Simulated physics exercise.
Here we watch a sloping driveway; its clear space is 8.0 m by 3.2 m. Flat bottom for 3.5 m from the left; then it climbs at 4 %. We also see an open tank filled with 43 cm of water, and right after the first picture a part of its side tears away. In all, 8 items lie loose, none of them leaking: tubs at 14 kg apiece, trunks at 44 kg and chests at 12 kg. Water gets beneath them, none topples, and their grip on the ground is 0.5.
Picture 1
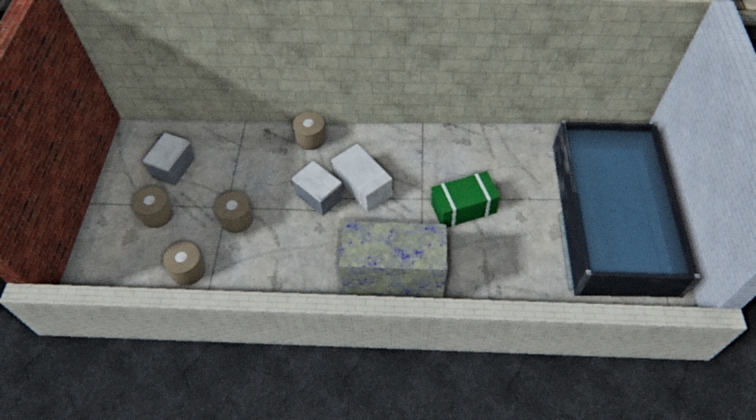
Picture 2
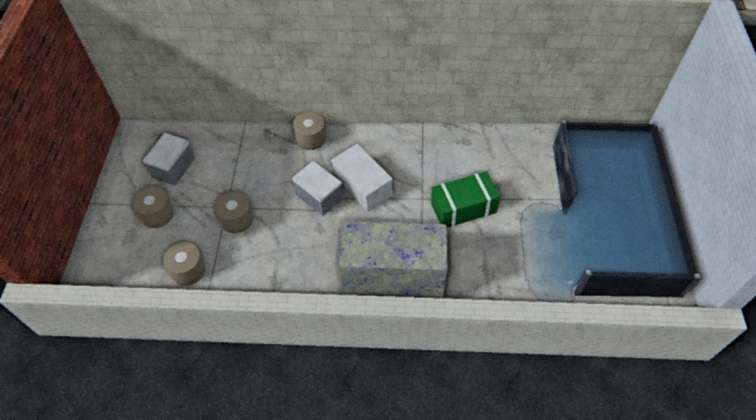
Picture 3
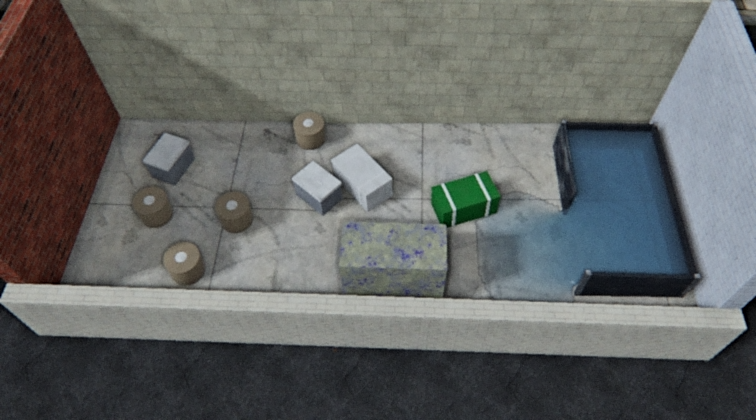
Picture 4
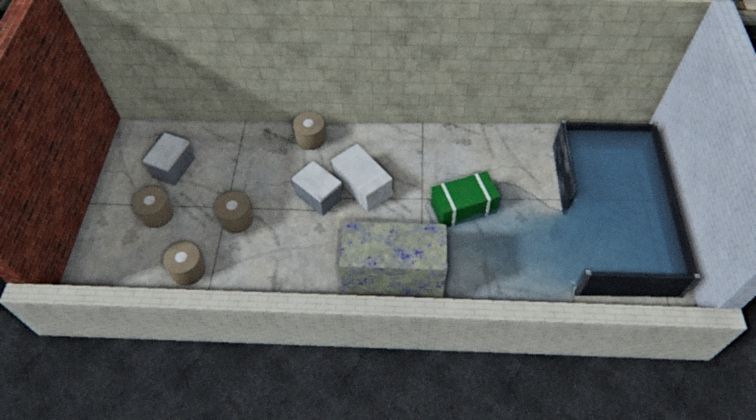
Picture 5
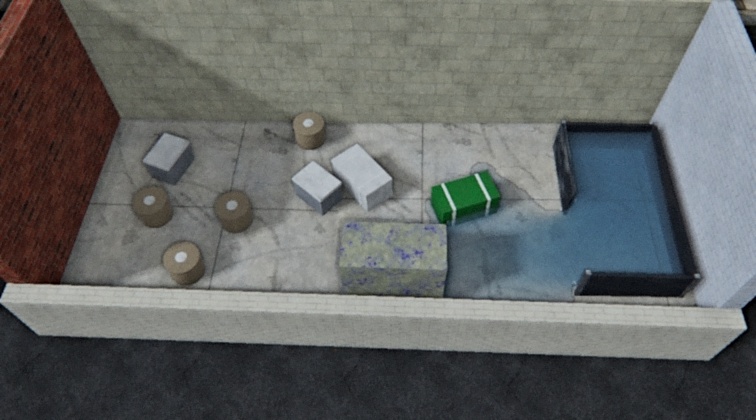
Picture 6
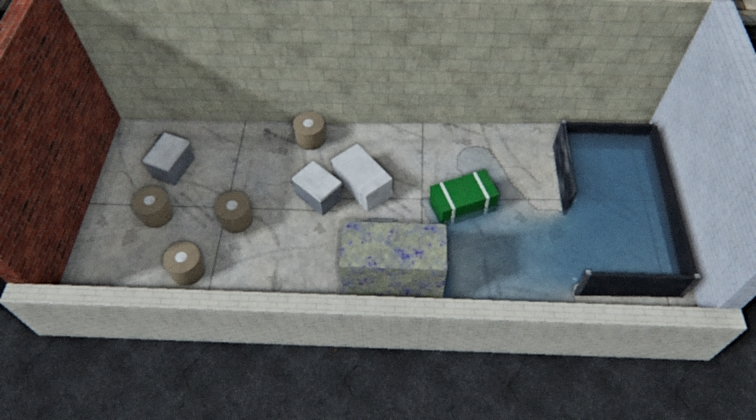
Walled enclosure with a dark-framed tank at right opening on its left side, water spreading across the floor past a green trunk.
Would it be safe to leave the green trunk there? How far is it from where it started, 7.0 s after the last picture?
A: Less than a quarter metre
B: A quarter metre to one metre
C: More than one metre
The answer is B.
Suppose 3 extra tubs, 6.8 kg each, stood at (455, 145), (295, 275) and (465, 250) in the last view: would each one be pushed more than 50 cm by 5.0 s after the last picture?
In that order: Stays inside the line, then crosses the line, then crosses the line.
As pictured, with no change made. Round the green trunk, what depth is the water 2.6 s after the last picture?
I'd say around 5 cm.
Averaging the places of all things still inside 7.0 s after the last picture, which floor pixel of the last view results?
Somewhere near (257, 167).
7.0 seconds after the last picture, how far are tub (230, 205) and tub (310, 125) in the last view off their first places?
The one named first has moved 80 cm, the other 5 cm.
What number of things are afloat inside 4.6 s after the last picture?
The count is 1.
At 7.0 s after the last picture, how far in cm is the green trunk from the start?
Around 40 cm from the start.
Then, 0.6 s after the last picture the green trunk is near (459, 183), 0.2 m from its start, aground; 0 afloat.
Then, 2.6 s after the last picture the green trunk is near (455, 167), 0.4 m from its start, aground; 0 afloat.
Then, 4.6 s after the last picture the green trunk is near (455, 166), 0.4 m from its start, aground; 1 afloat.
Then, 7.0 s after the last picture the green trunk is near (455, 166), 0.4 m from its start, aground; 4 afloat.
